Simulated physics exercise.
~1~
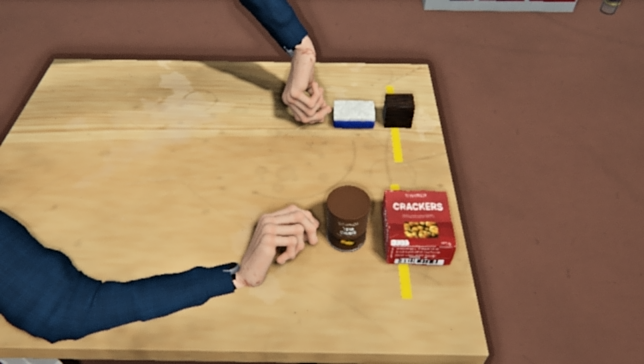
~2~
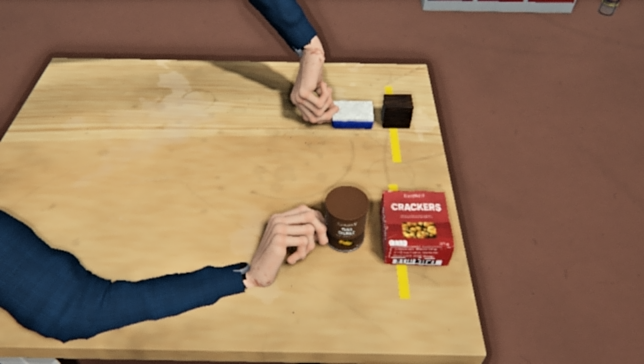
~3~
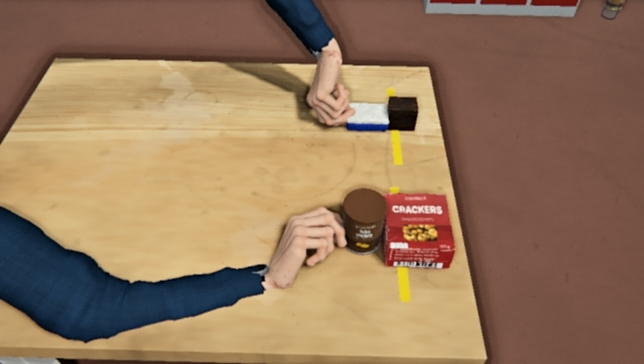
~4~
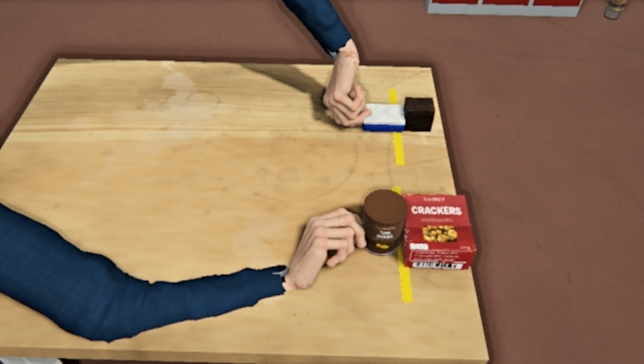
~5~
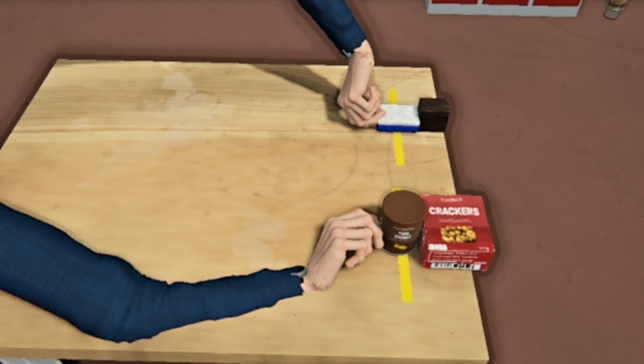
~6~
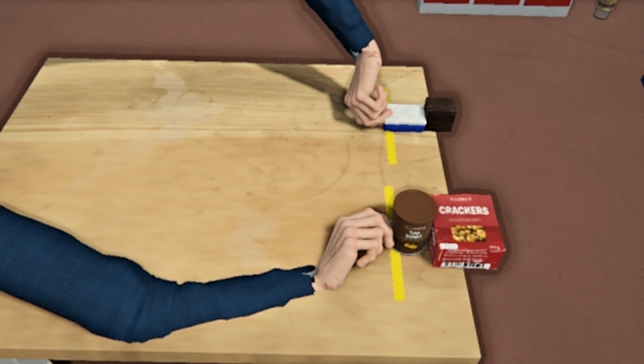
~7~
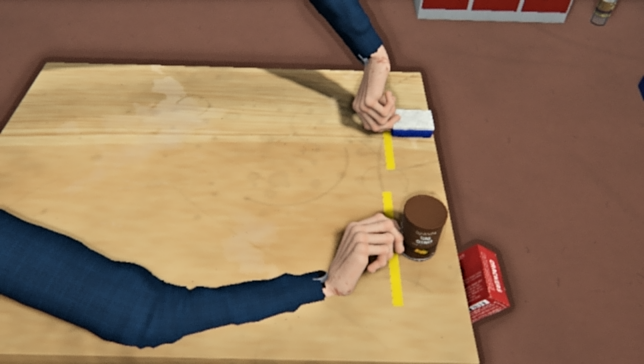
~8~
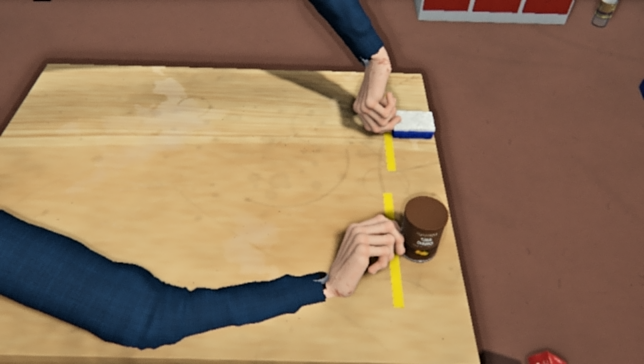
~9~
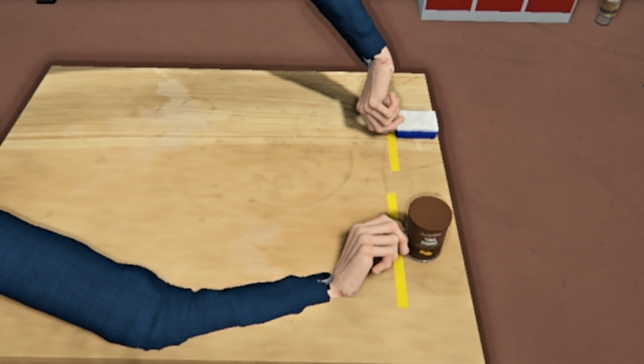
Two hands slowly pushing a brown tin and blue-and-white sponge rightward, sending a red cracker box and black block off the table.
